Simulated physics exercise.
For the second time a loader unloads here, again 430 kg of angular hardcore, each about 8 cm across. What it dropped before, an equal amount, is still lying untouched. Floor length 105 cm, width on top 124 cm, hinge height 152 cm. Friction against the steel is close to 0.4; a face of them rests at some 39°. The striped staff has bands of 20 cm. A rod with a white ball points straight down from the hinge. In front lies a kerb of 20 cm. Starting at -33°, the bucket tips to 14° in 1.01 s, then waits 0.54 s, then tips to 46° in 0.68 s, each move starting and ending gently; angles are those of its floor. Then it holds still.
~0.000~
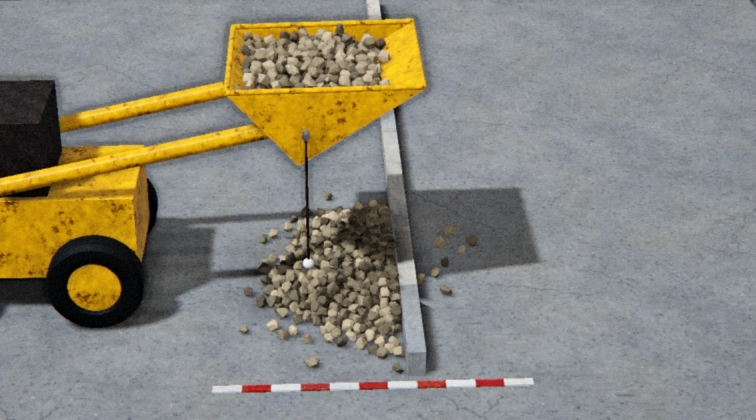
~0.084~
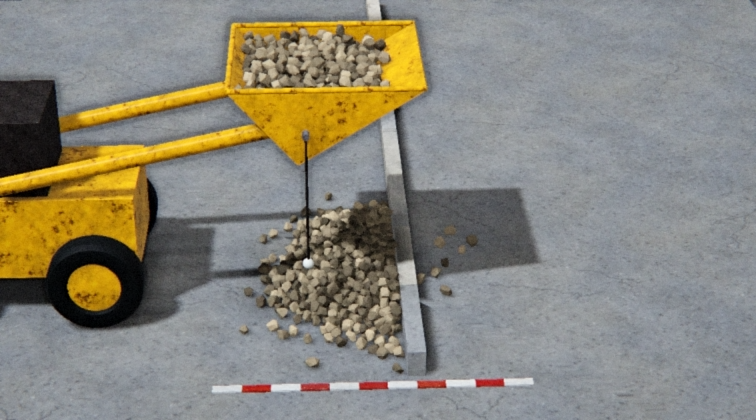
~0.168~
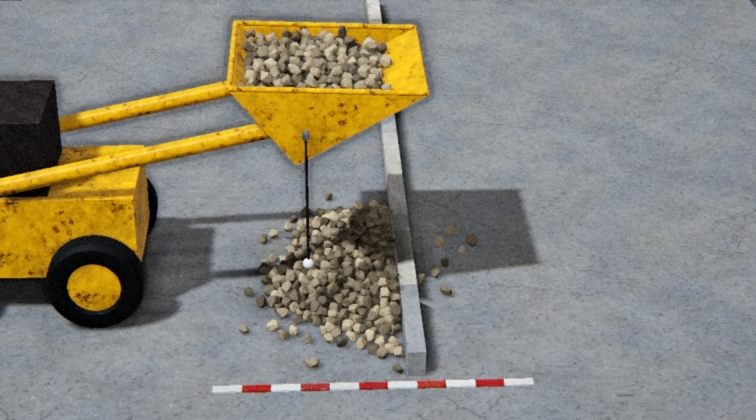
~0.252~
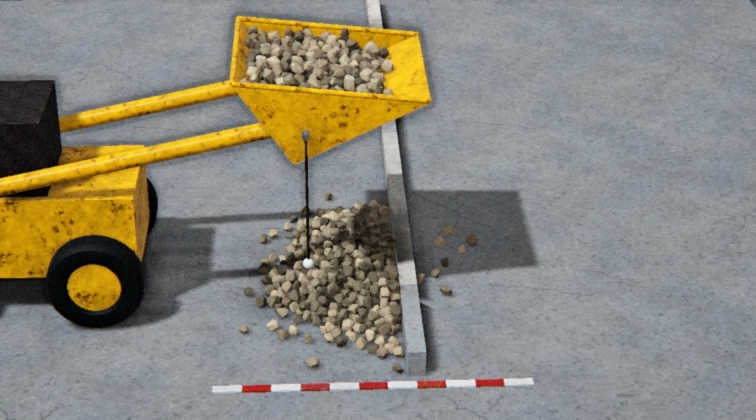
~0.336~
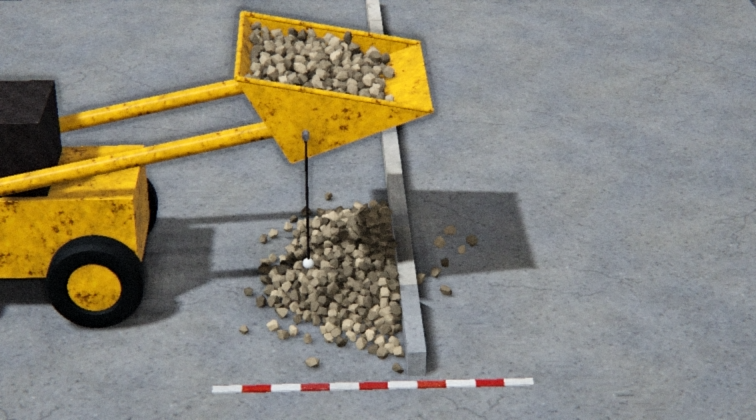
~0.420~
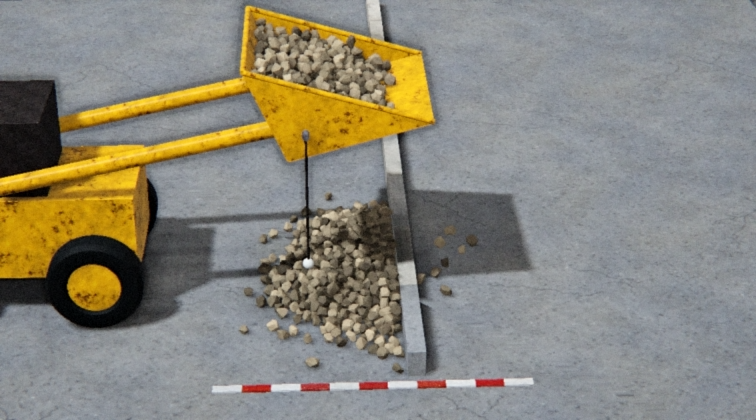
A yellow loader slowly tilts its stone-filled bucket rightward above a stone pile beside a kerb.
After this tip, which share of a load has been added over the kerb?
About 88 per cent.
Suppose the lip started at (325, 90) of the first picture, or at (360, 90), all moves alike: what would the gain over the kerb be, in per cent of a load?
Near 0 per cent from the first place, 20 from the second.
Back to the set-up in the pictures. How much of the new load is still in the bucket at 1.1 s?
It holds some 100 per cent.
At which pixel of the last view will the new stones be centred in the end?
Around (455, 267).
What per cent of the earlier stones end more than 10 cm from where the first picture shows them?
Roughly 0 per cent of them.
After 0.8 s the floor is at 7°; in per cent of one load, 100 in the bucket, 99 on this side of the kerb, 1 over the kerb; the foremost stones are at (446, 258).
After 1.1 s the floor is at 14°; in per cent of one load, 100 in the bucket, 99 on this side of the kerb, 1 over the kerb; the foremost stones are at (446, 258).
After 2.7 s the floor is at 46°; in per cent of one load, 8 in the bucket, 130 on this side of the kerb, 63 over the kerb; the foremost stones are at (523, 280).
After 5.4 s the floor is at 46°; in per cent of one load, 0 in the bucket, 111 on this side of the kerb, 89 over the kerb; the foremost stones are at (590, 260). Net gain over the kerb, 88.
